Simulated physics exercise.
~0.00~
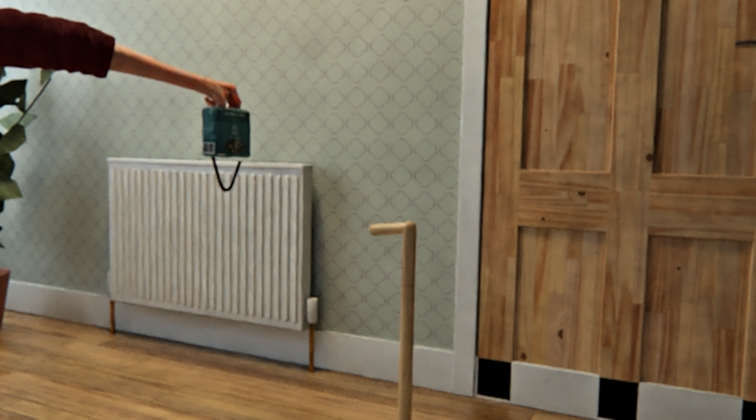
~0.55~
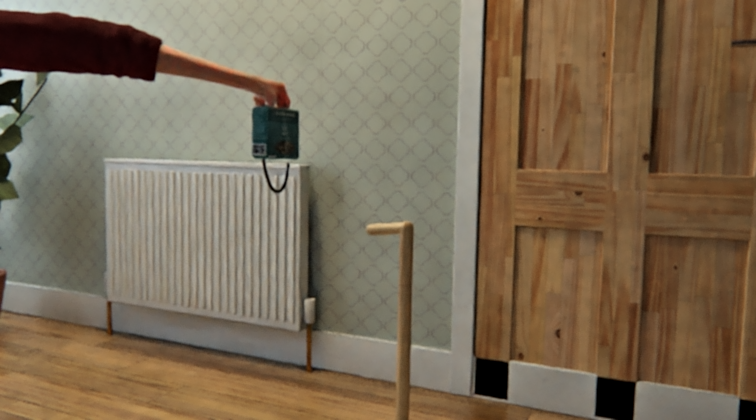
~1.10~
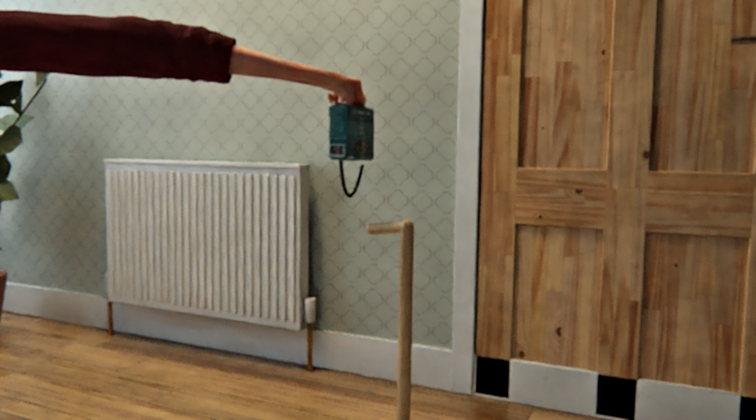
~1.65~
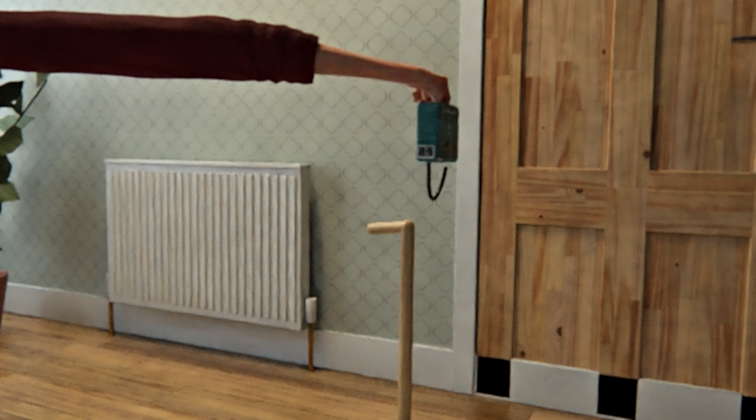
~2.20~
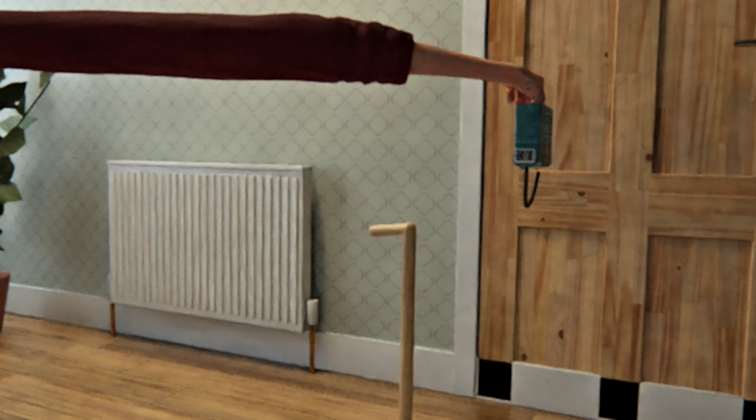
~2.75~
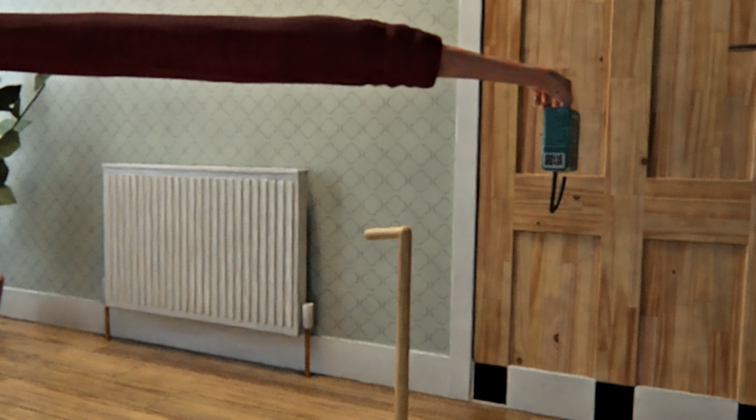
An arm in a dark maroon sleeve reaches in from the left, holding a small turquoise pouch with a black loop hanging beneath it. The slightly swaying view shows a room with pale patterned wallpaper, a white radiator at left, a wooden door at right and a pale wooden post with a sideways hook near the centre. The hand carries the pouch rightward from above the radiator, keeping it nearly level. It nears the post, then passes above the hook without the loop catching. The pouch ends up clear of the post, still held in front of the door.
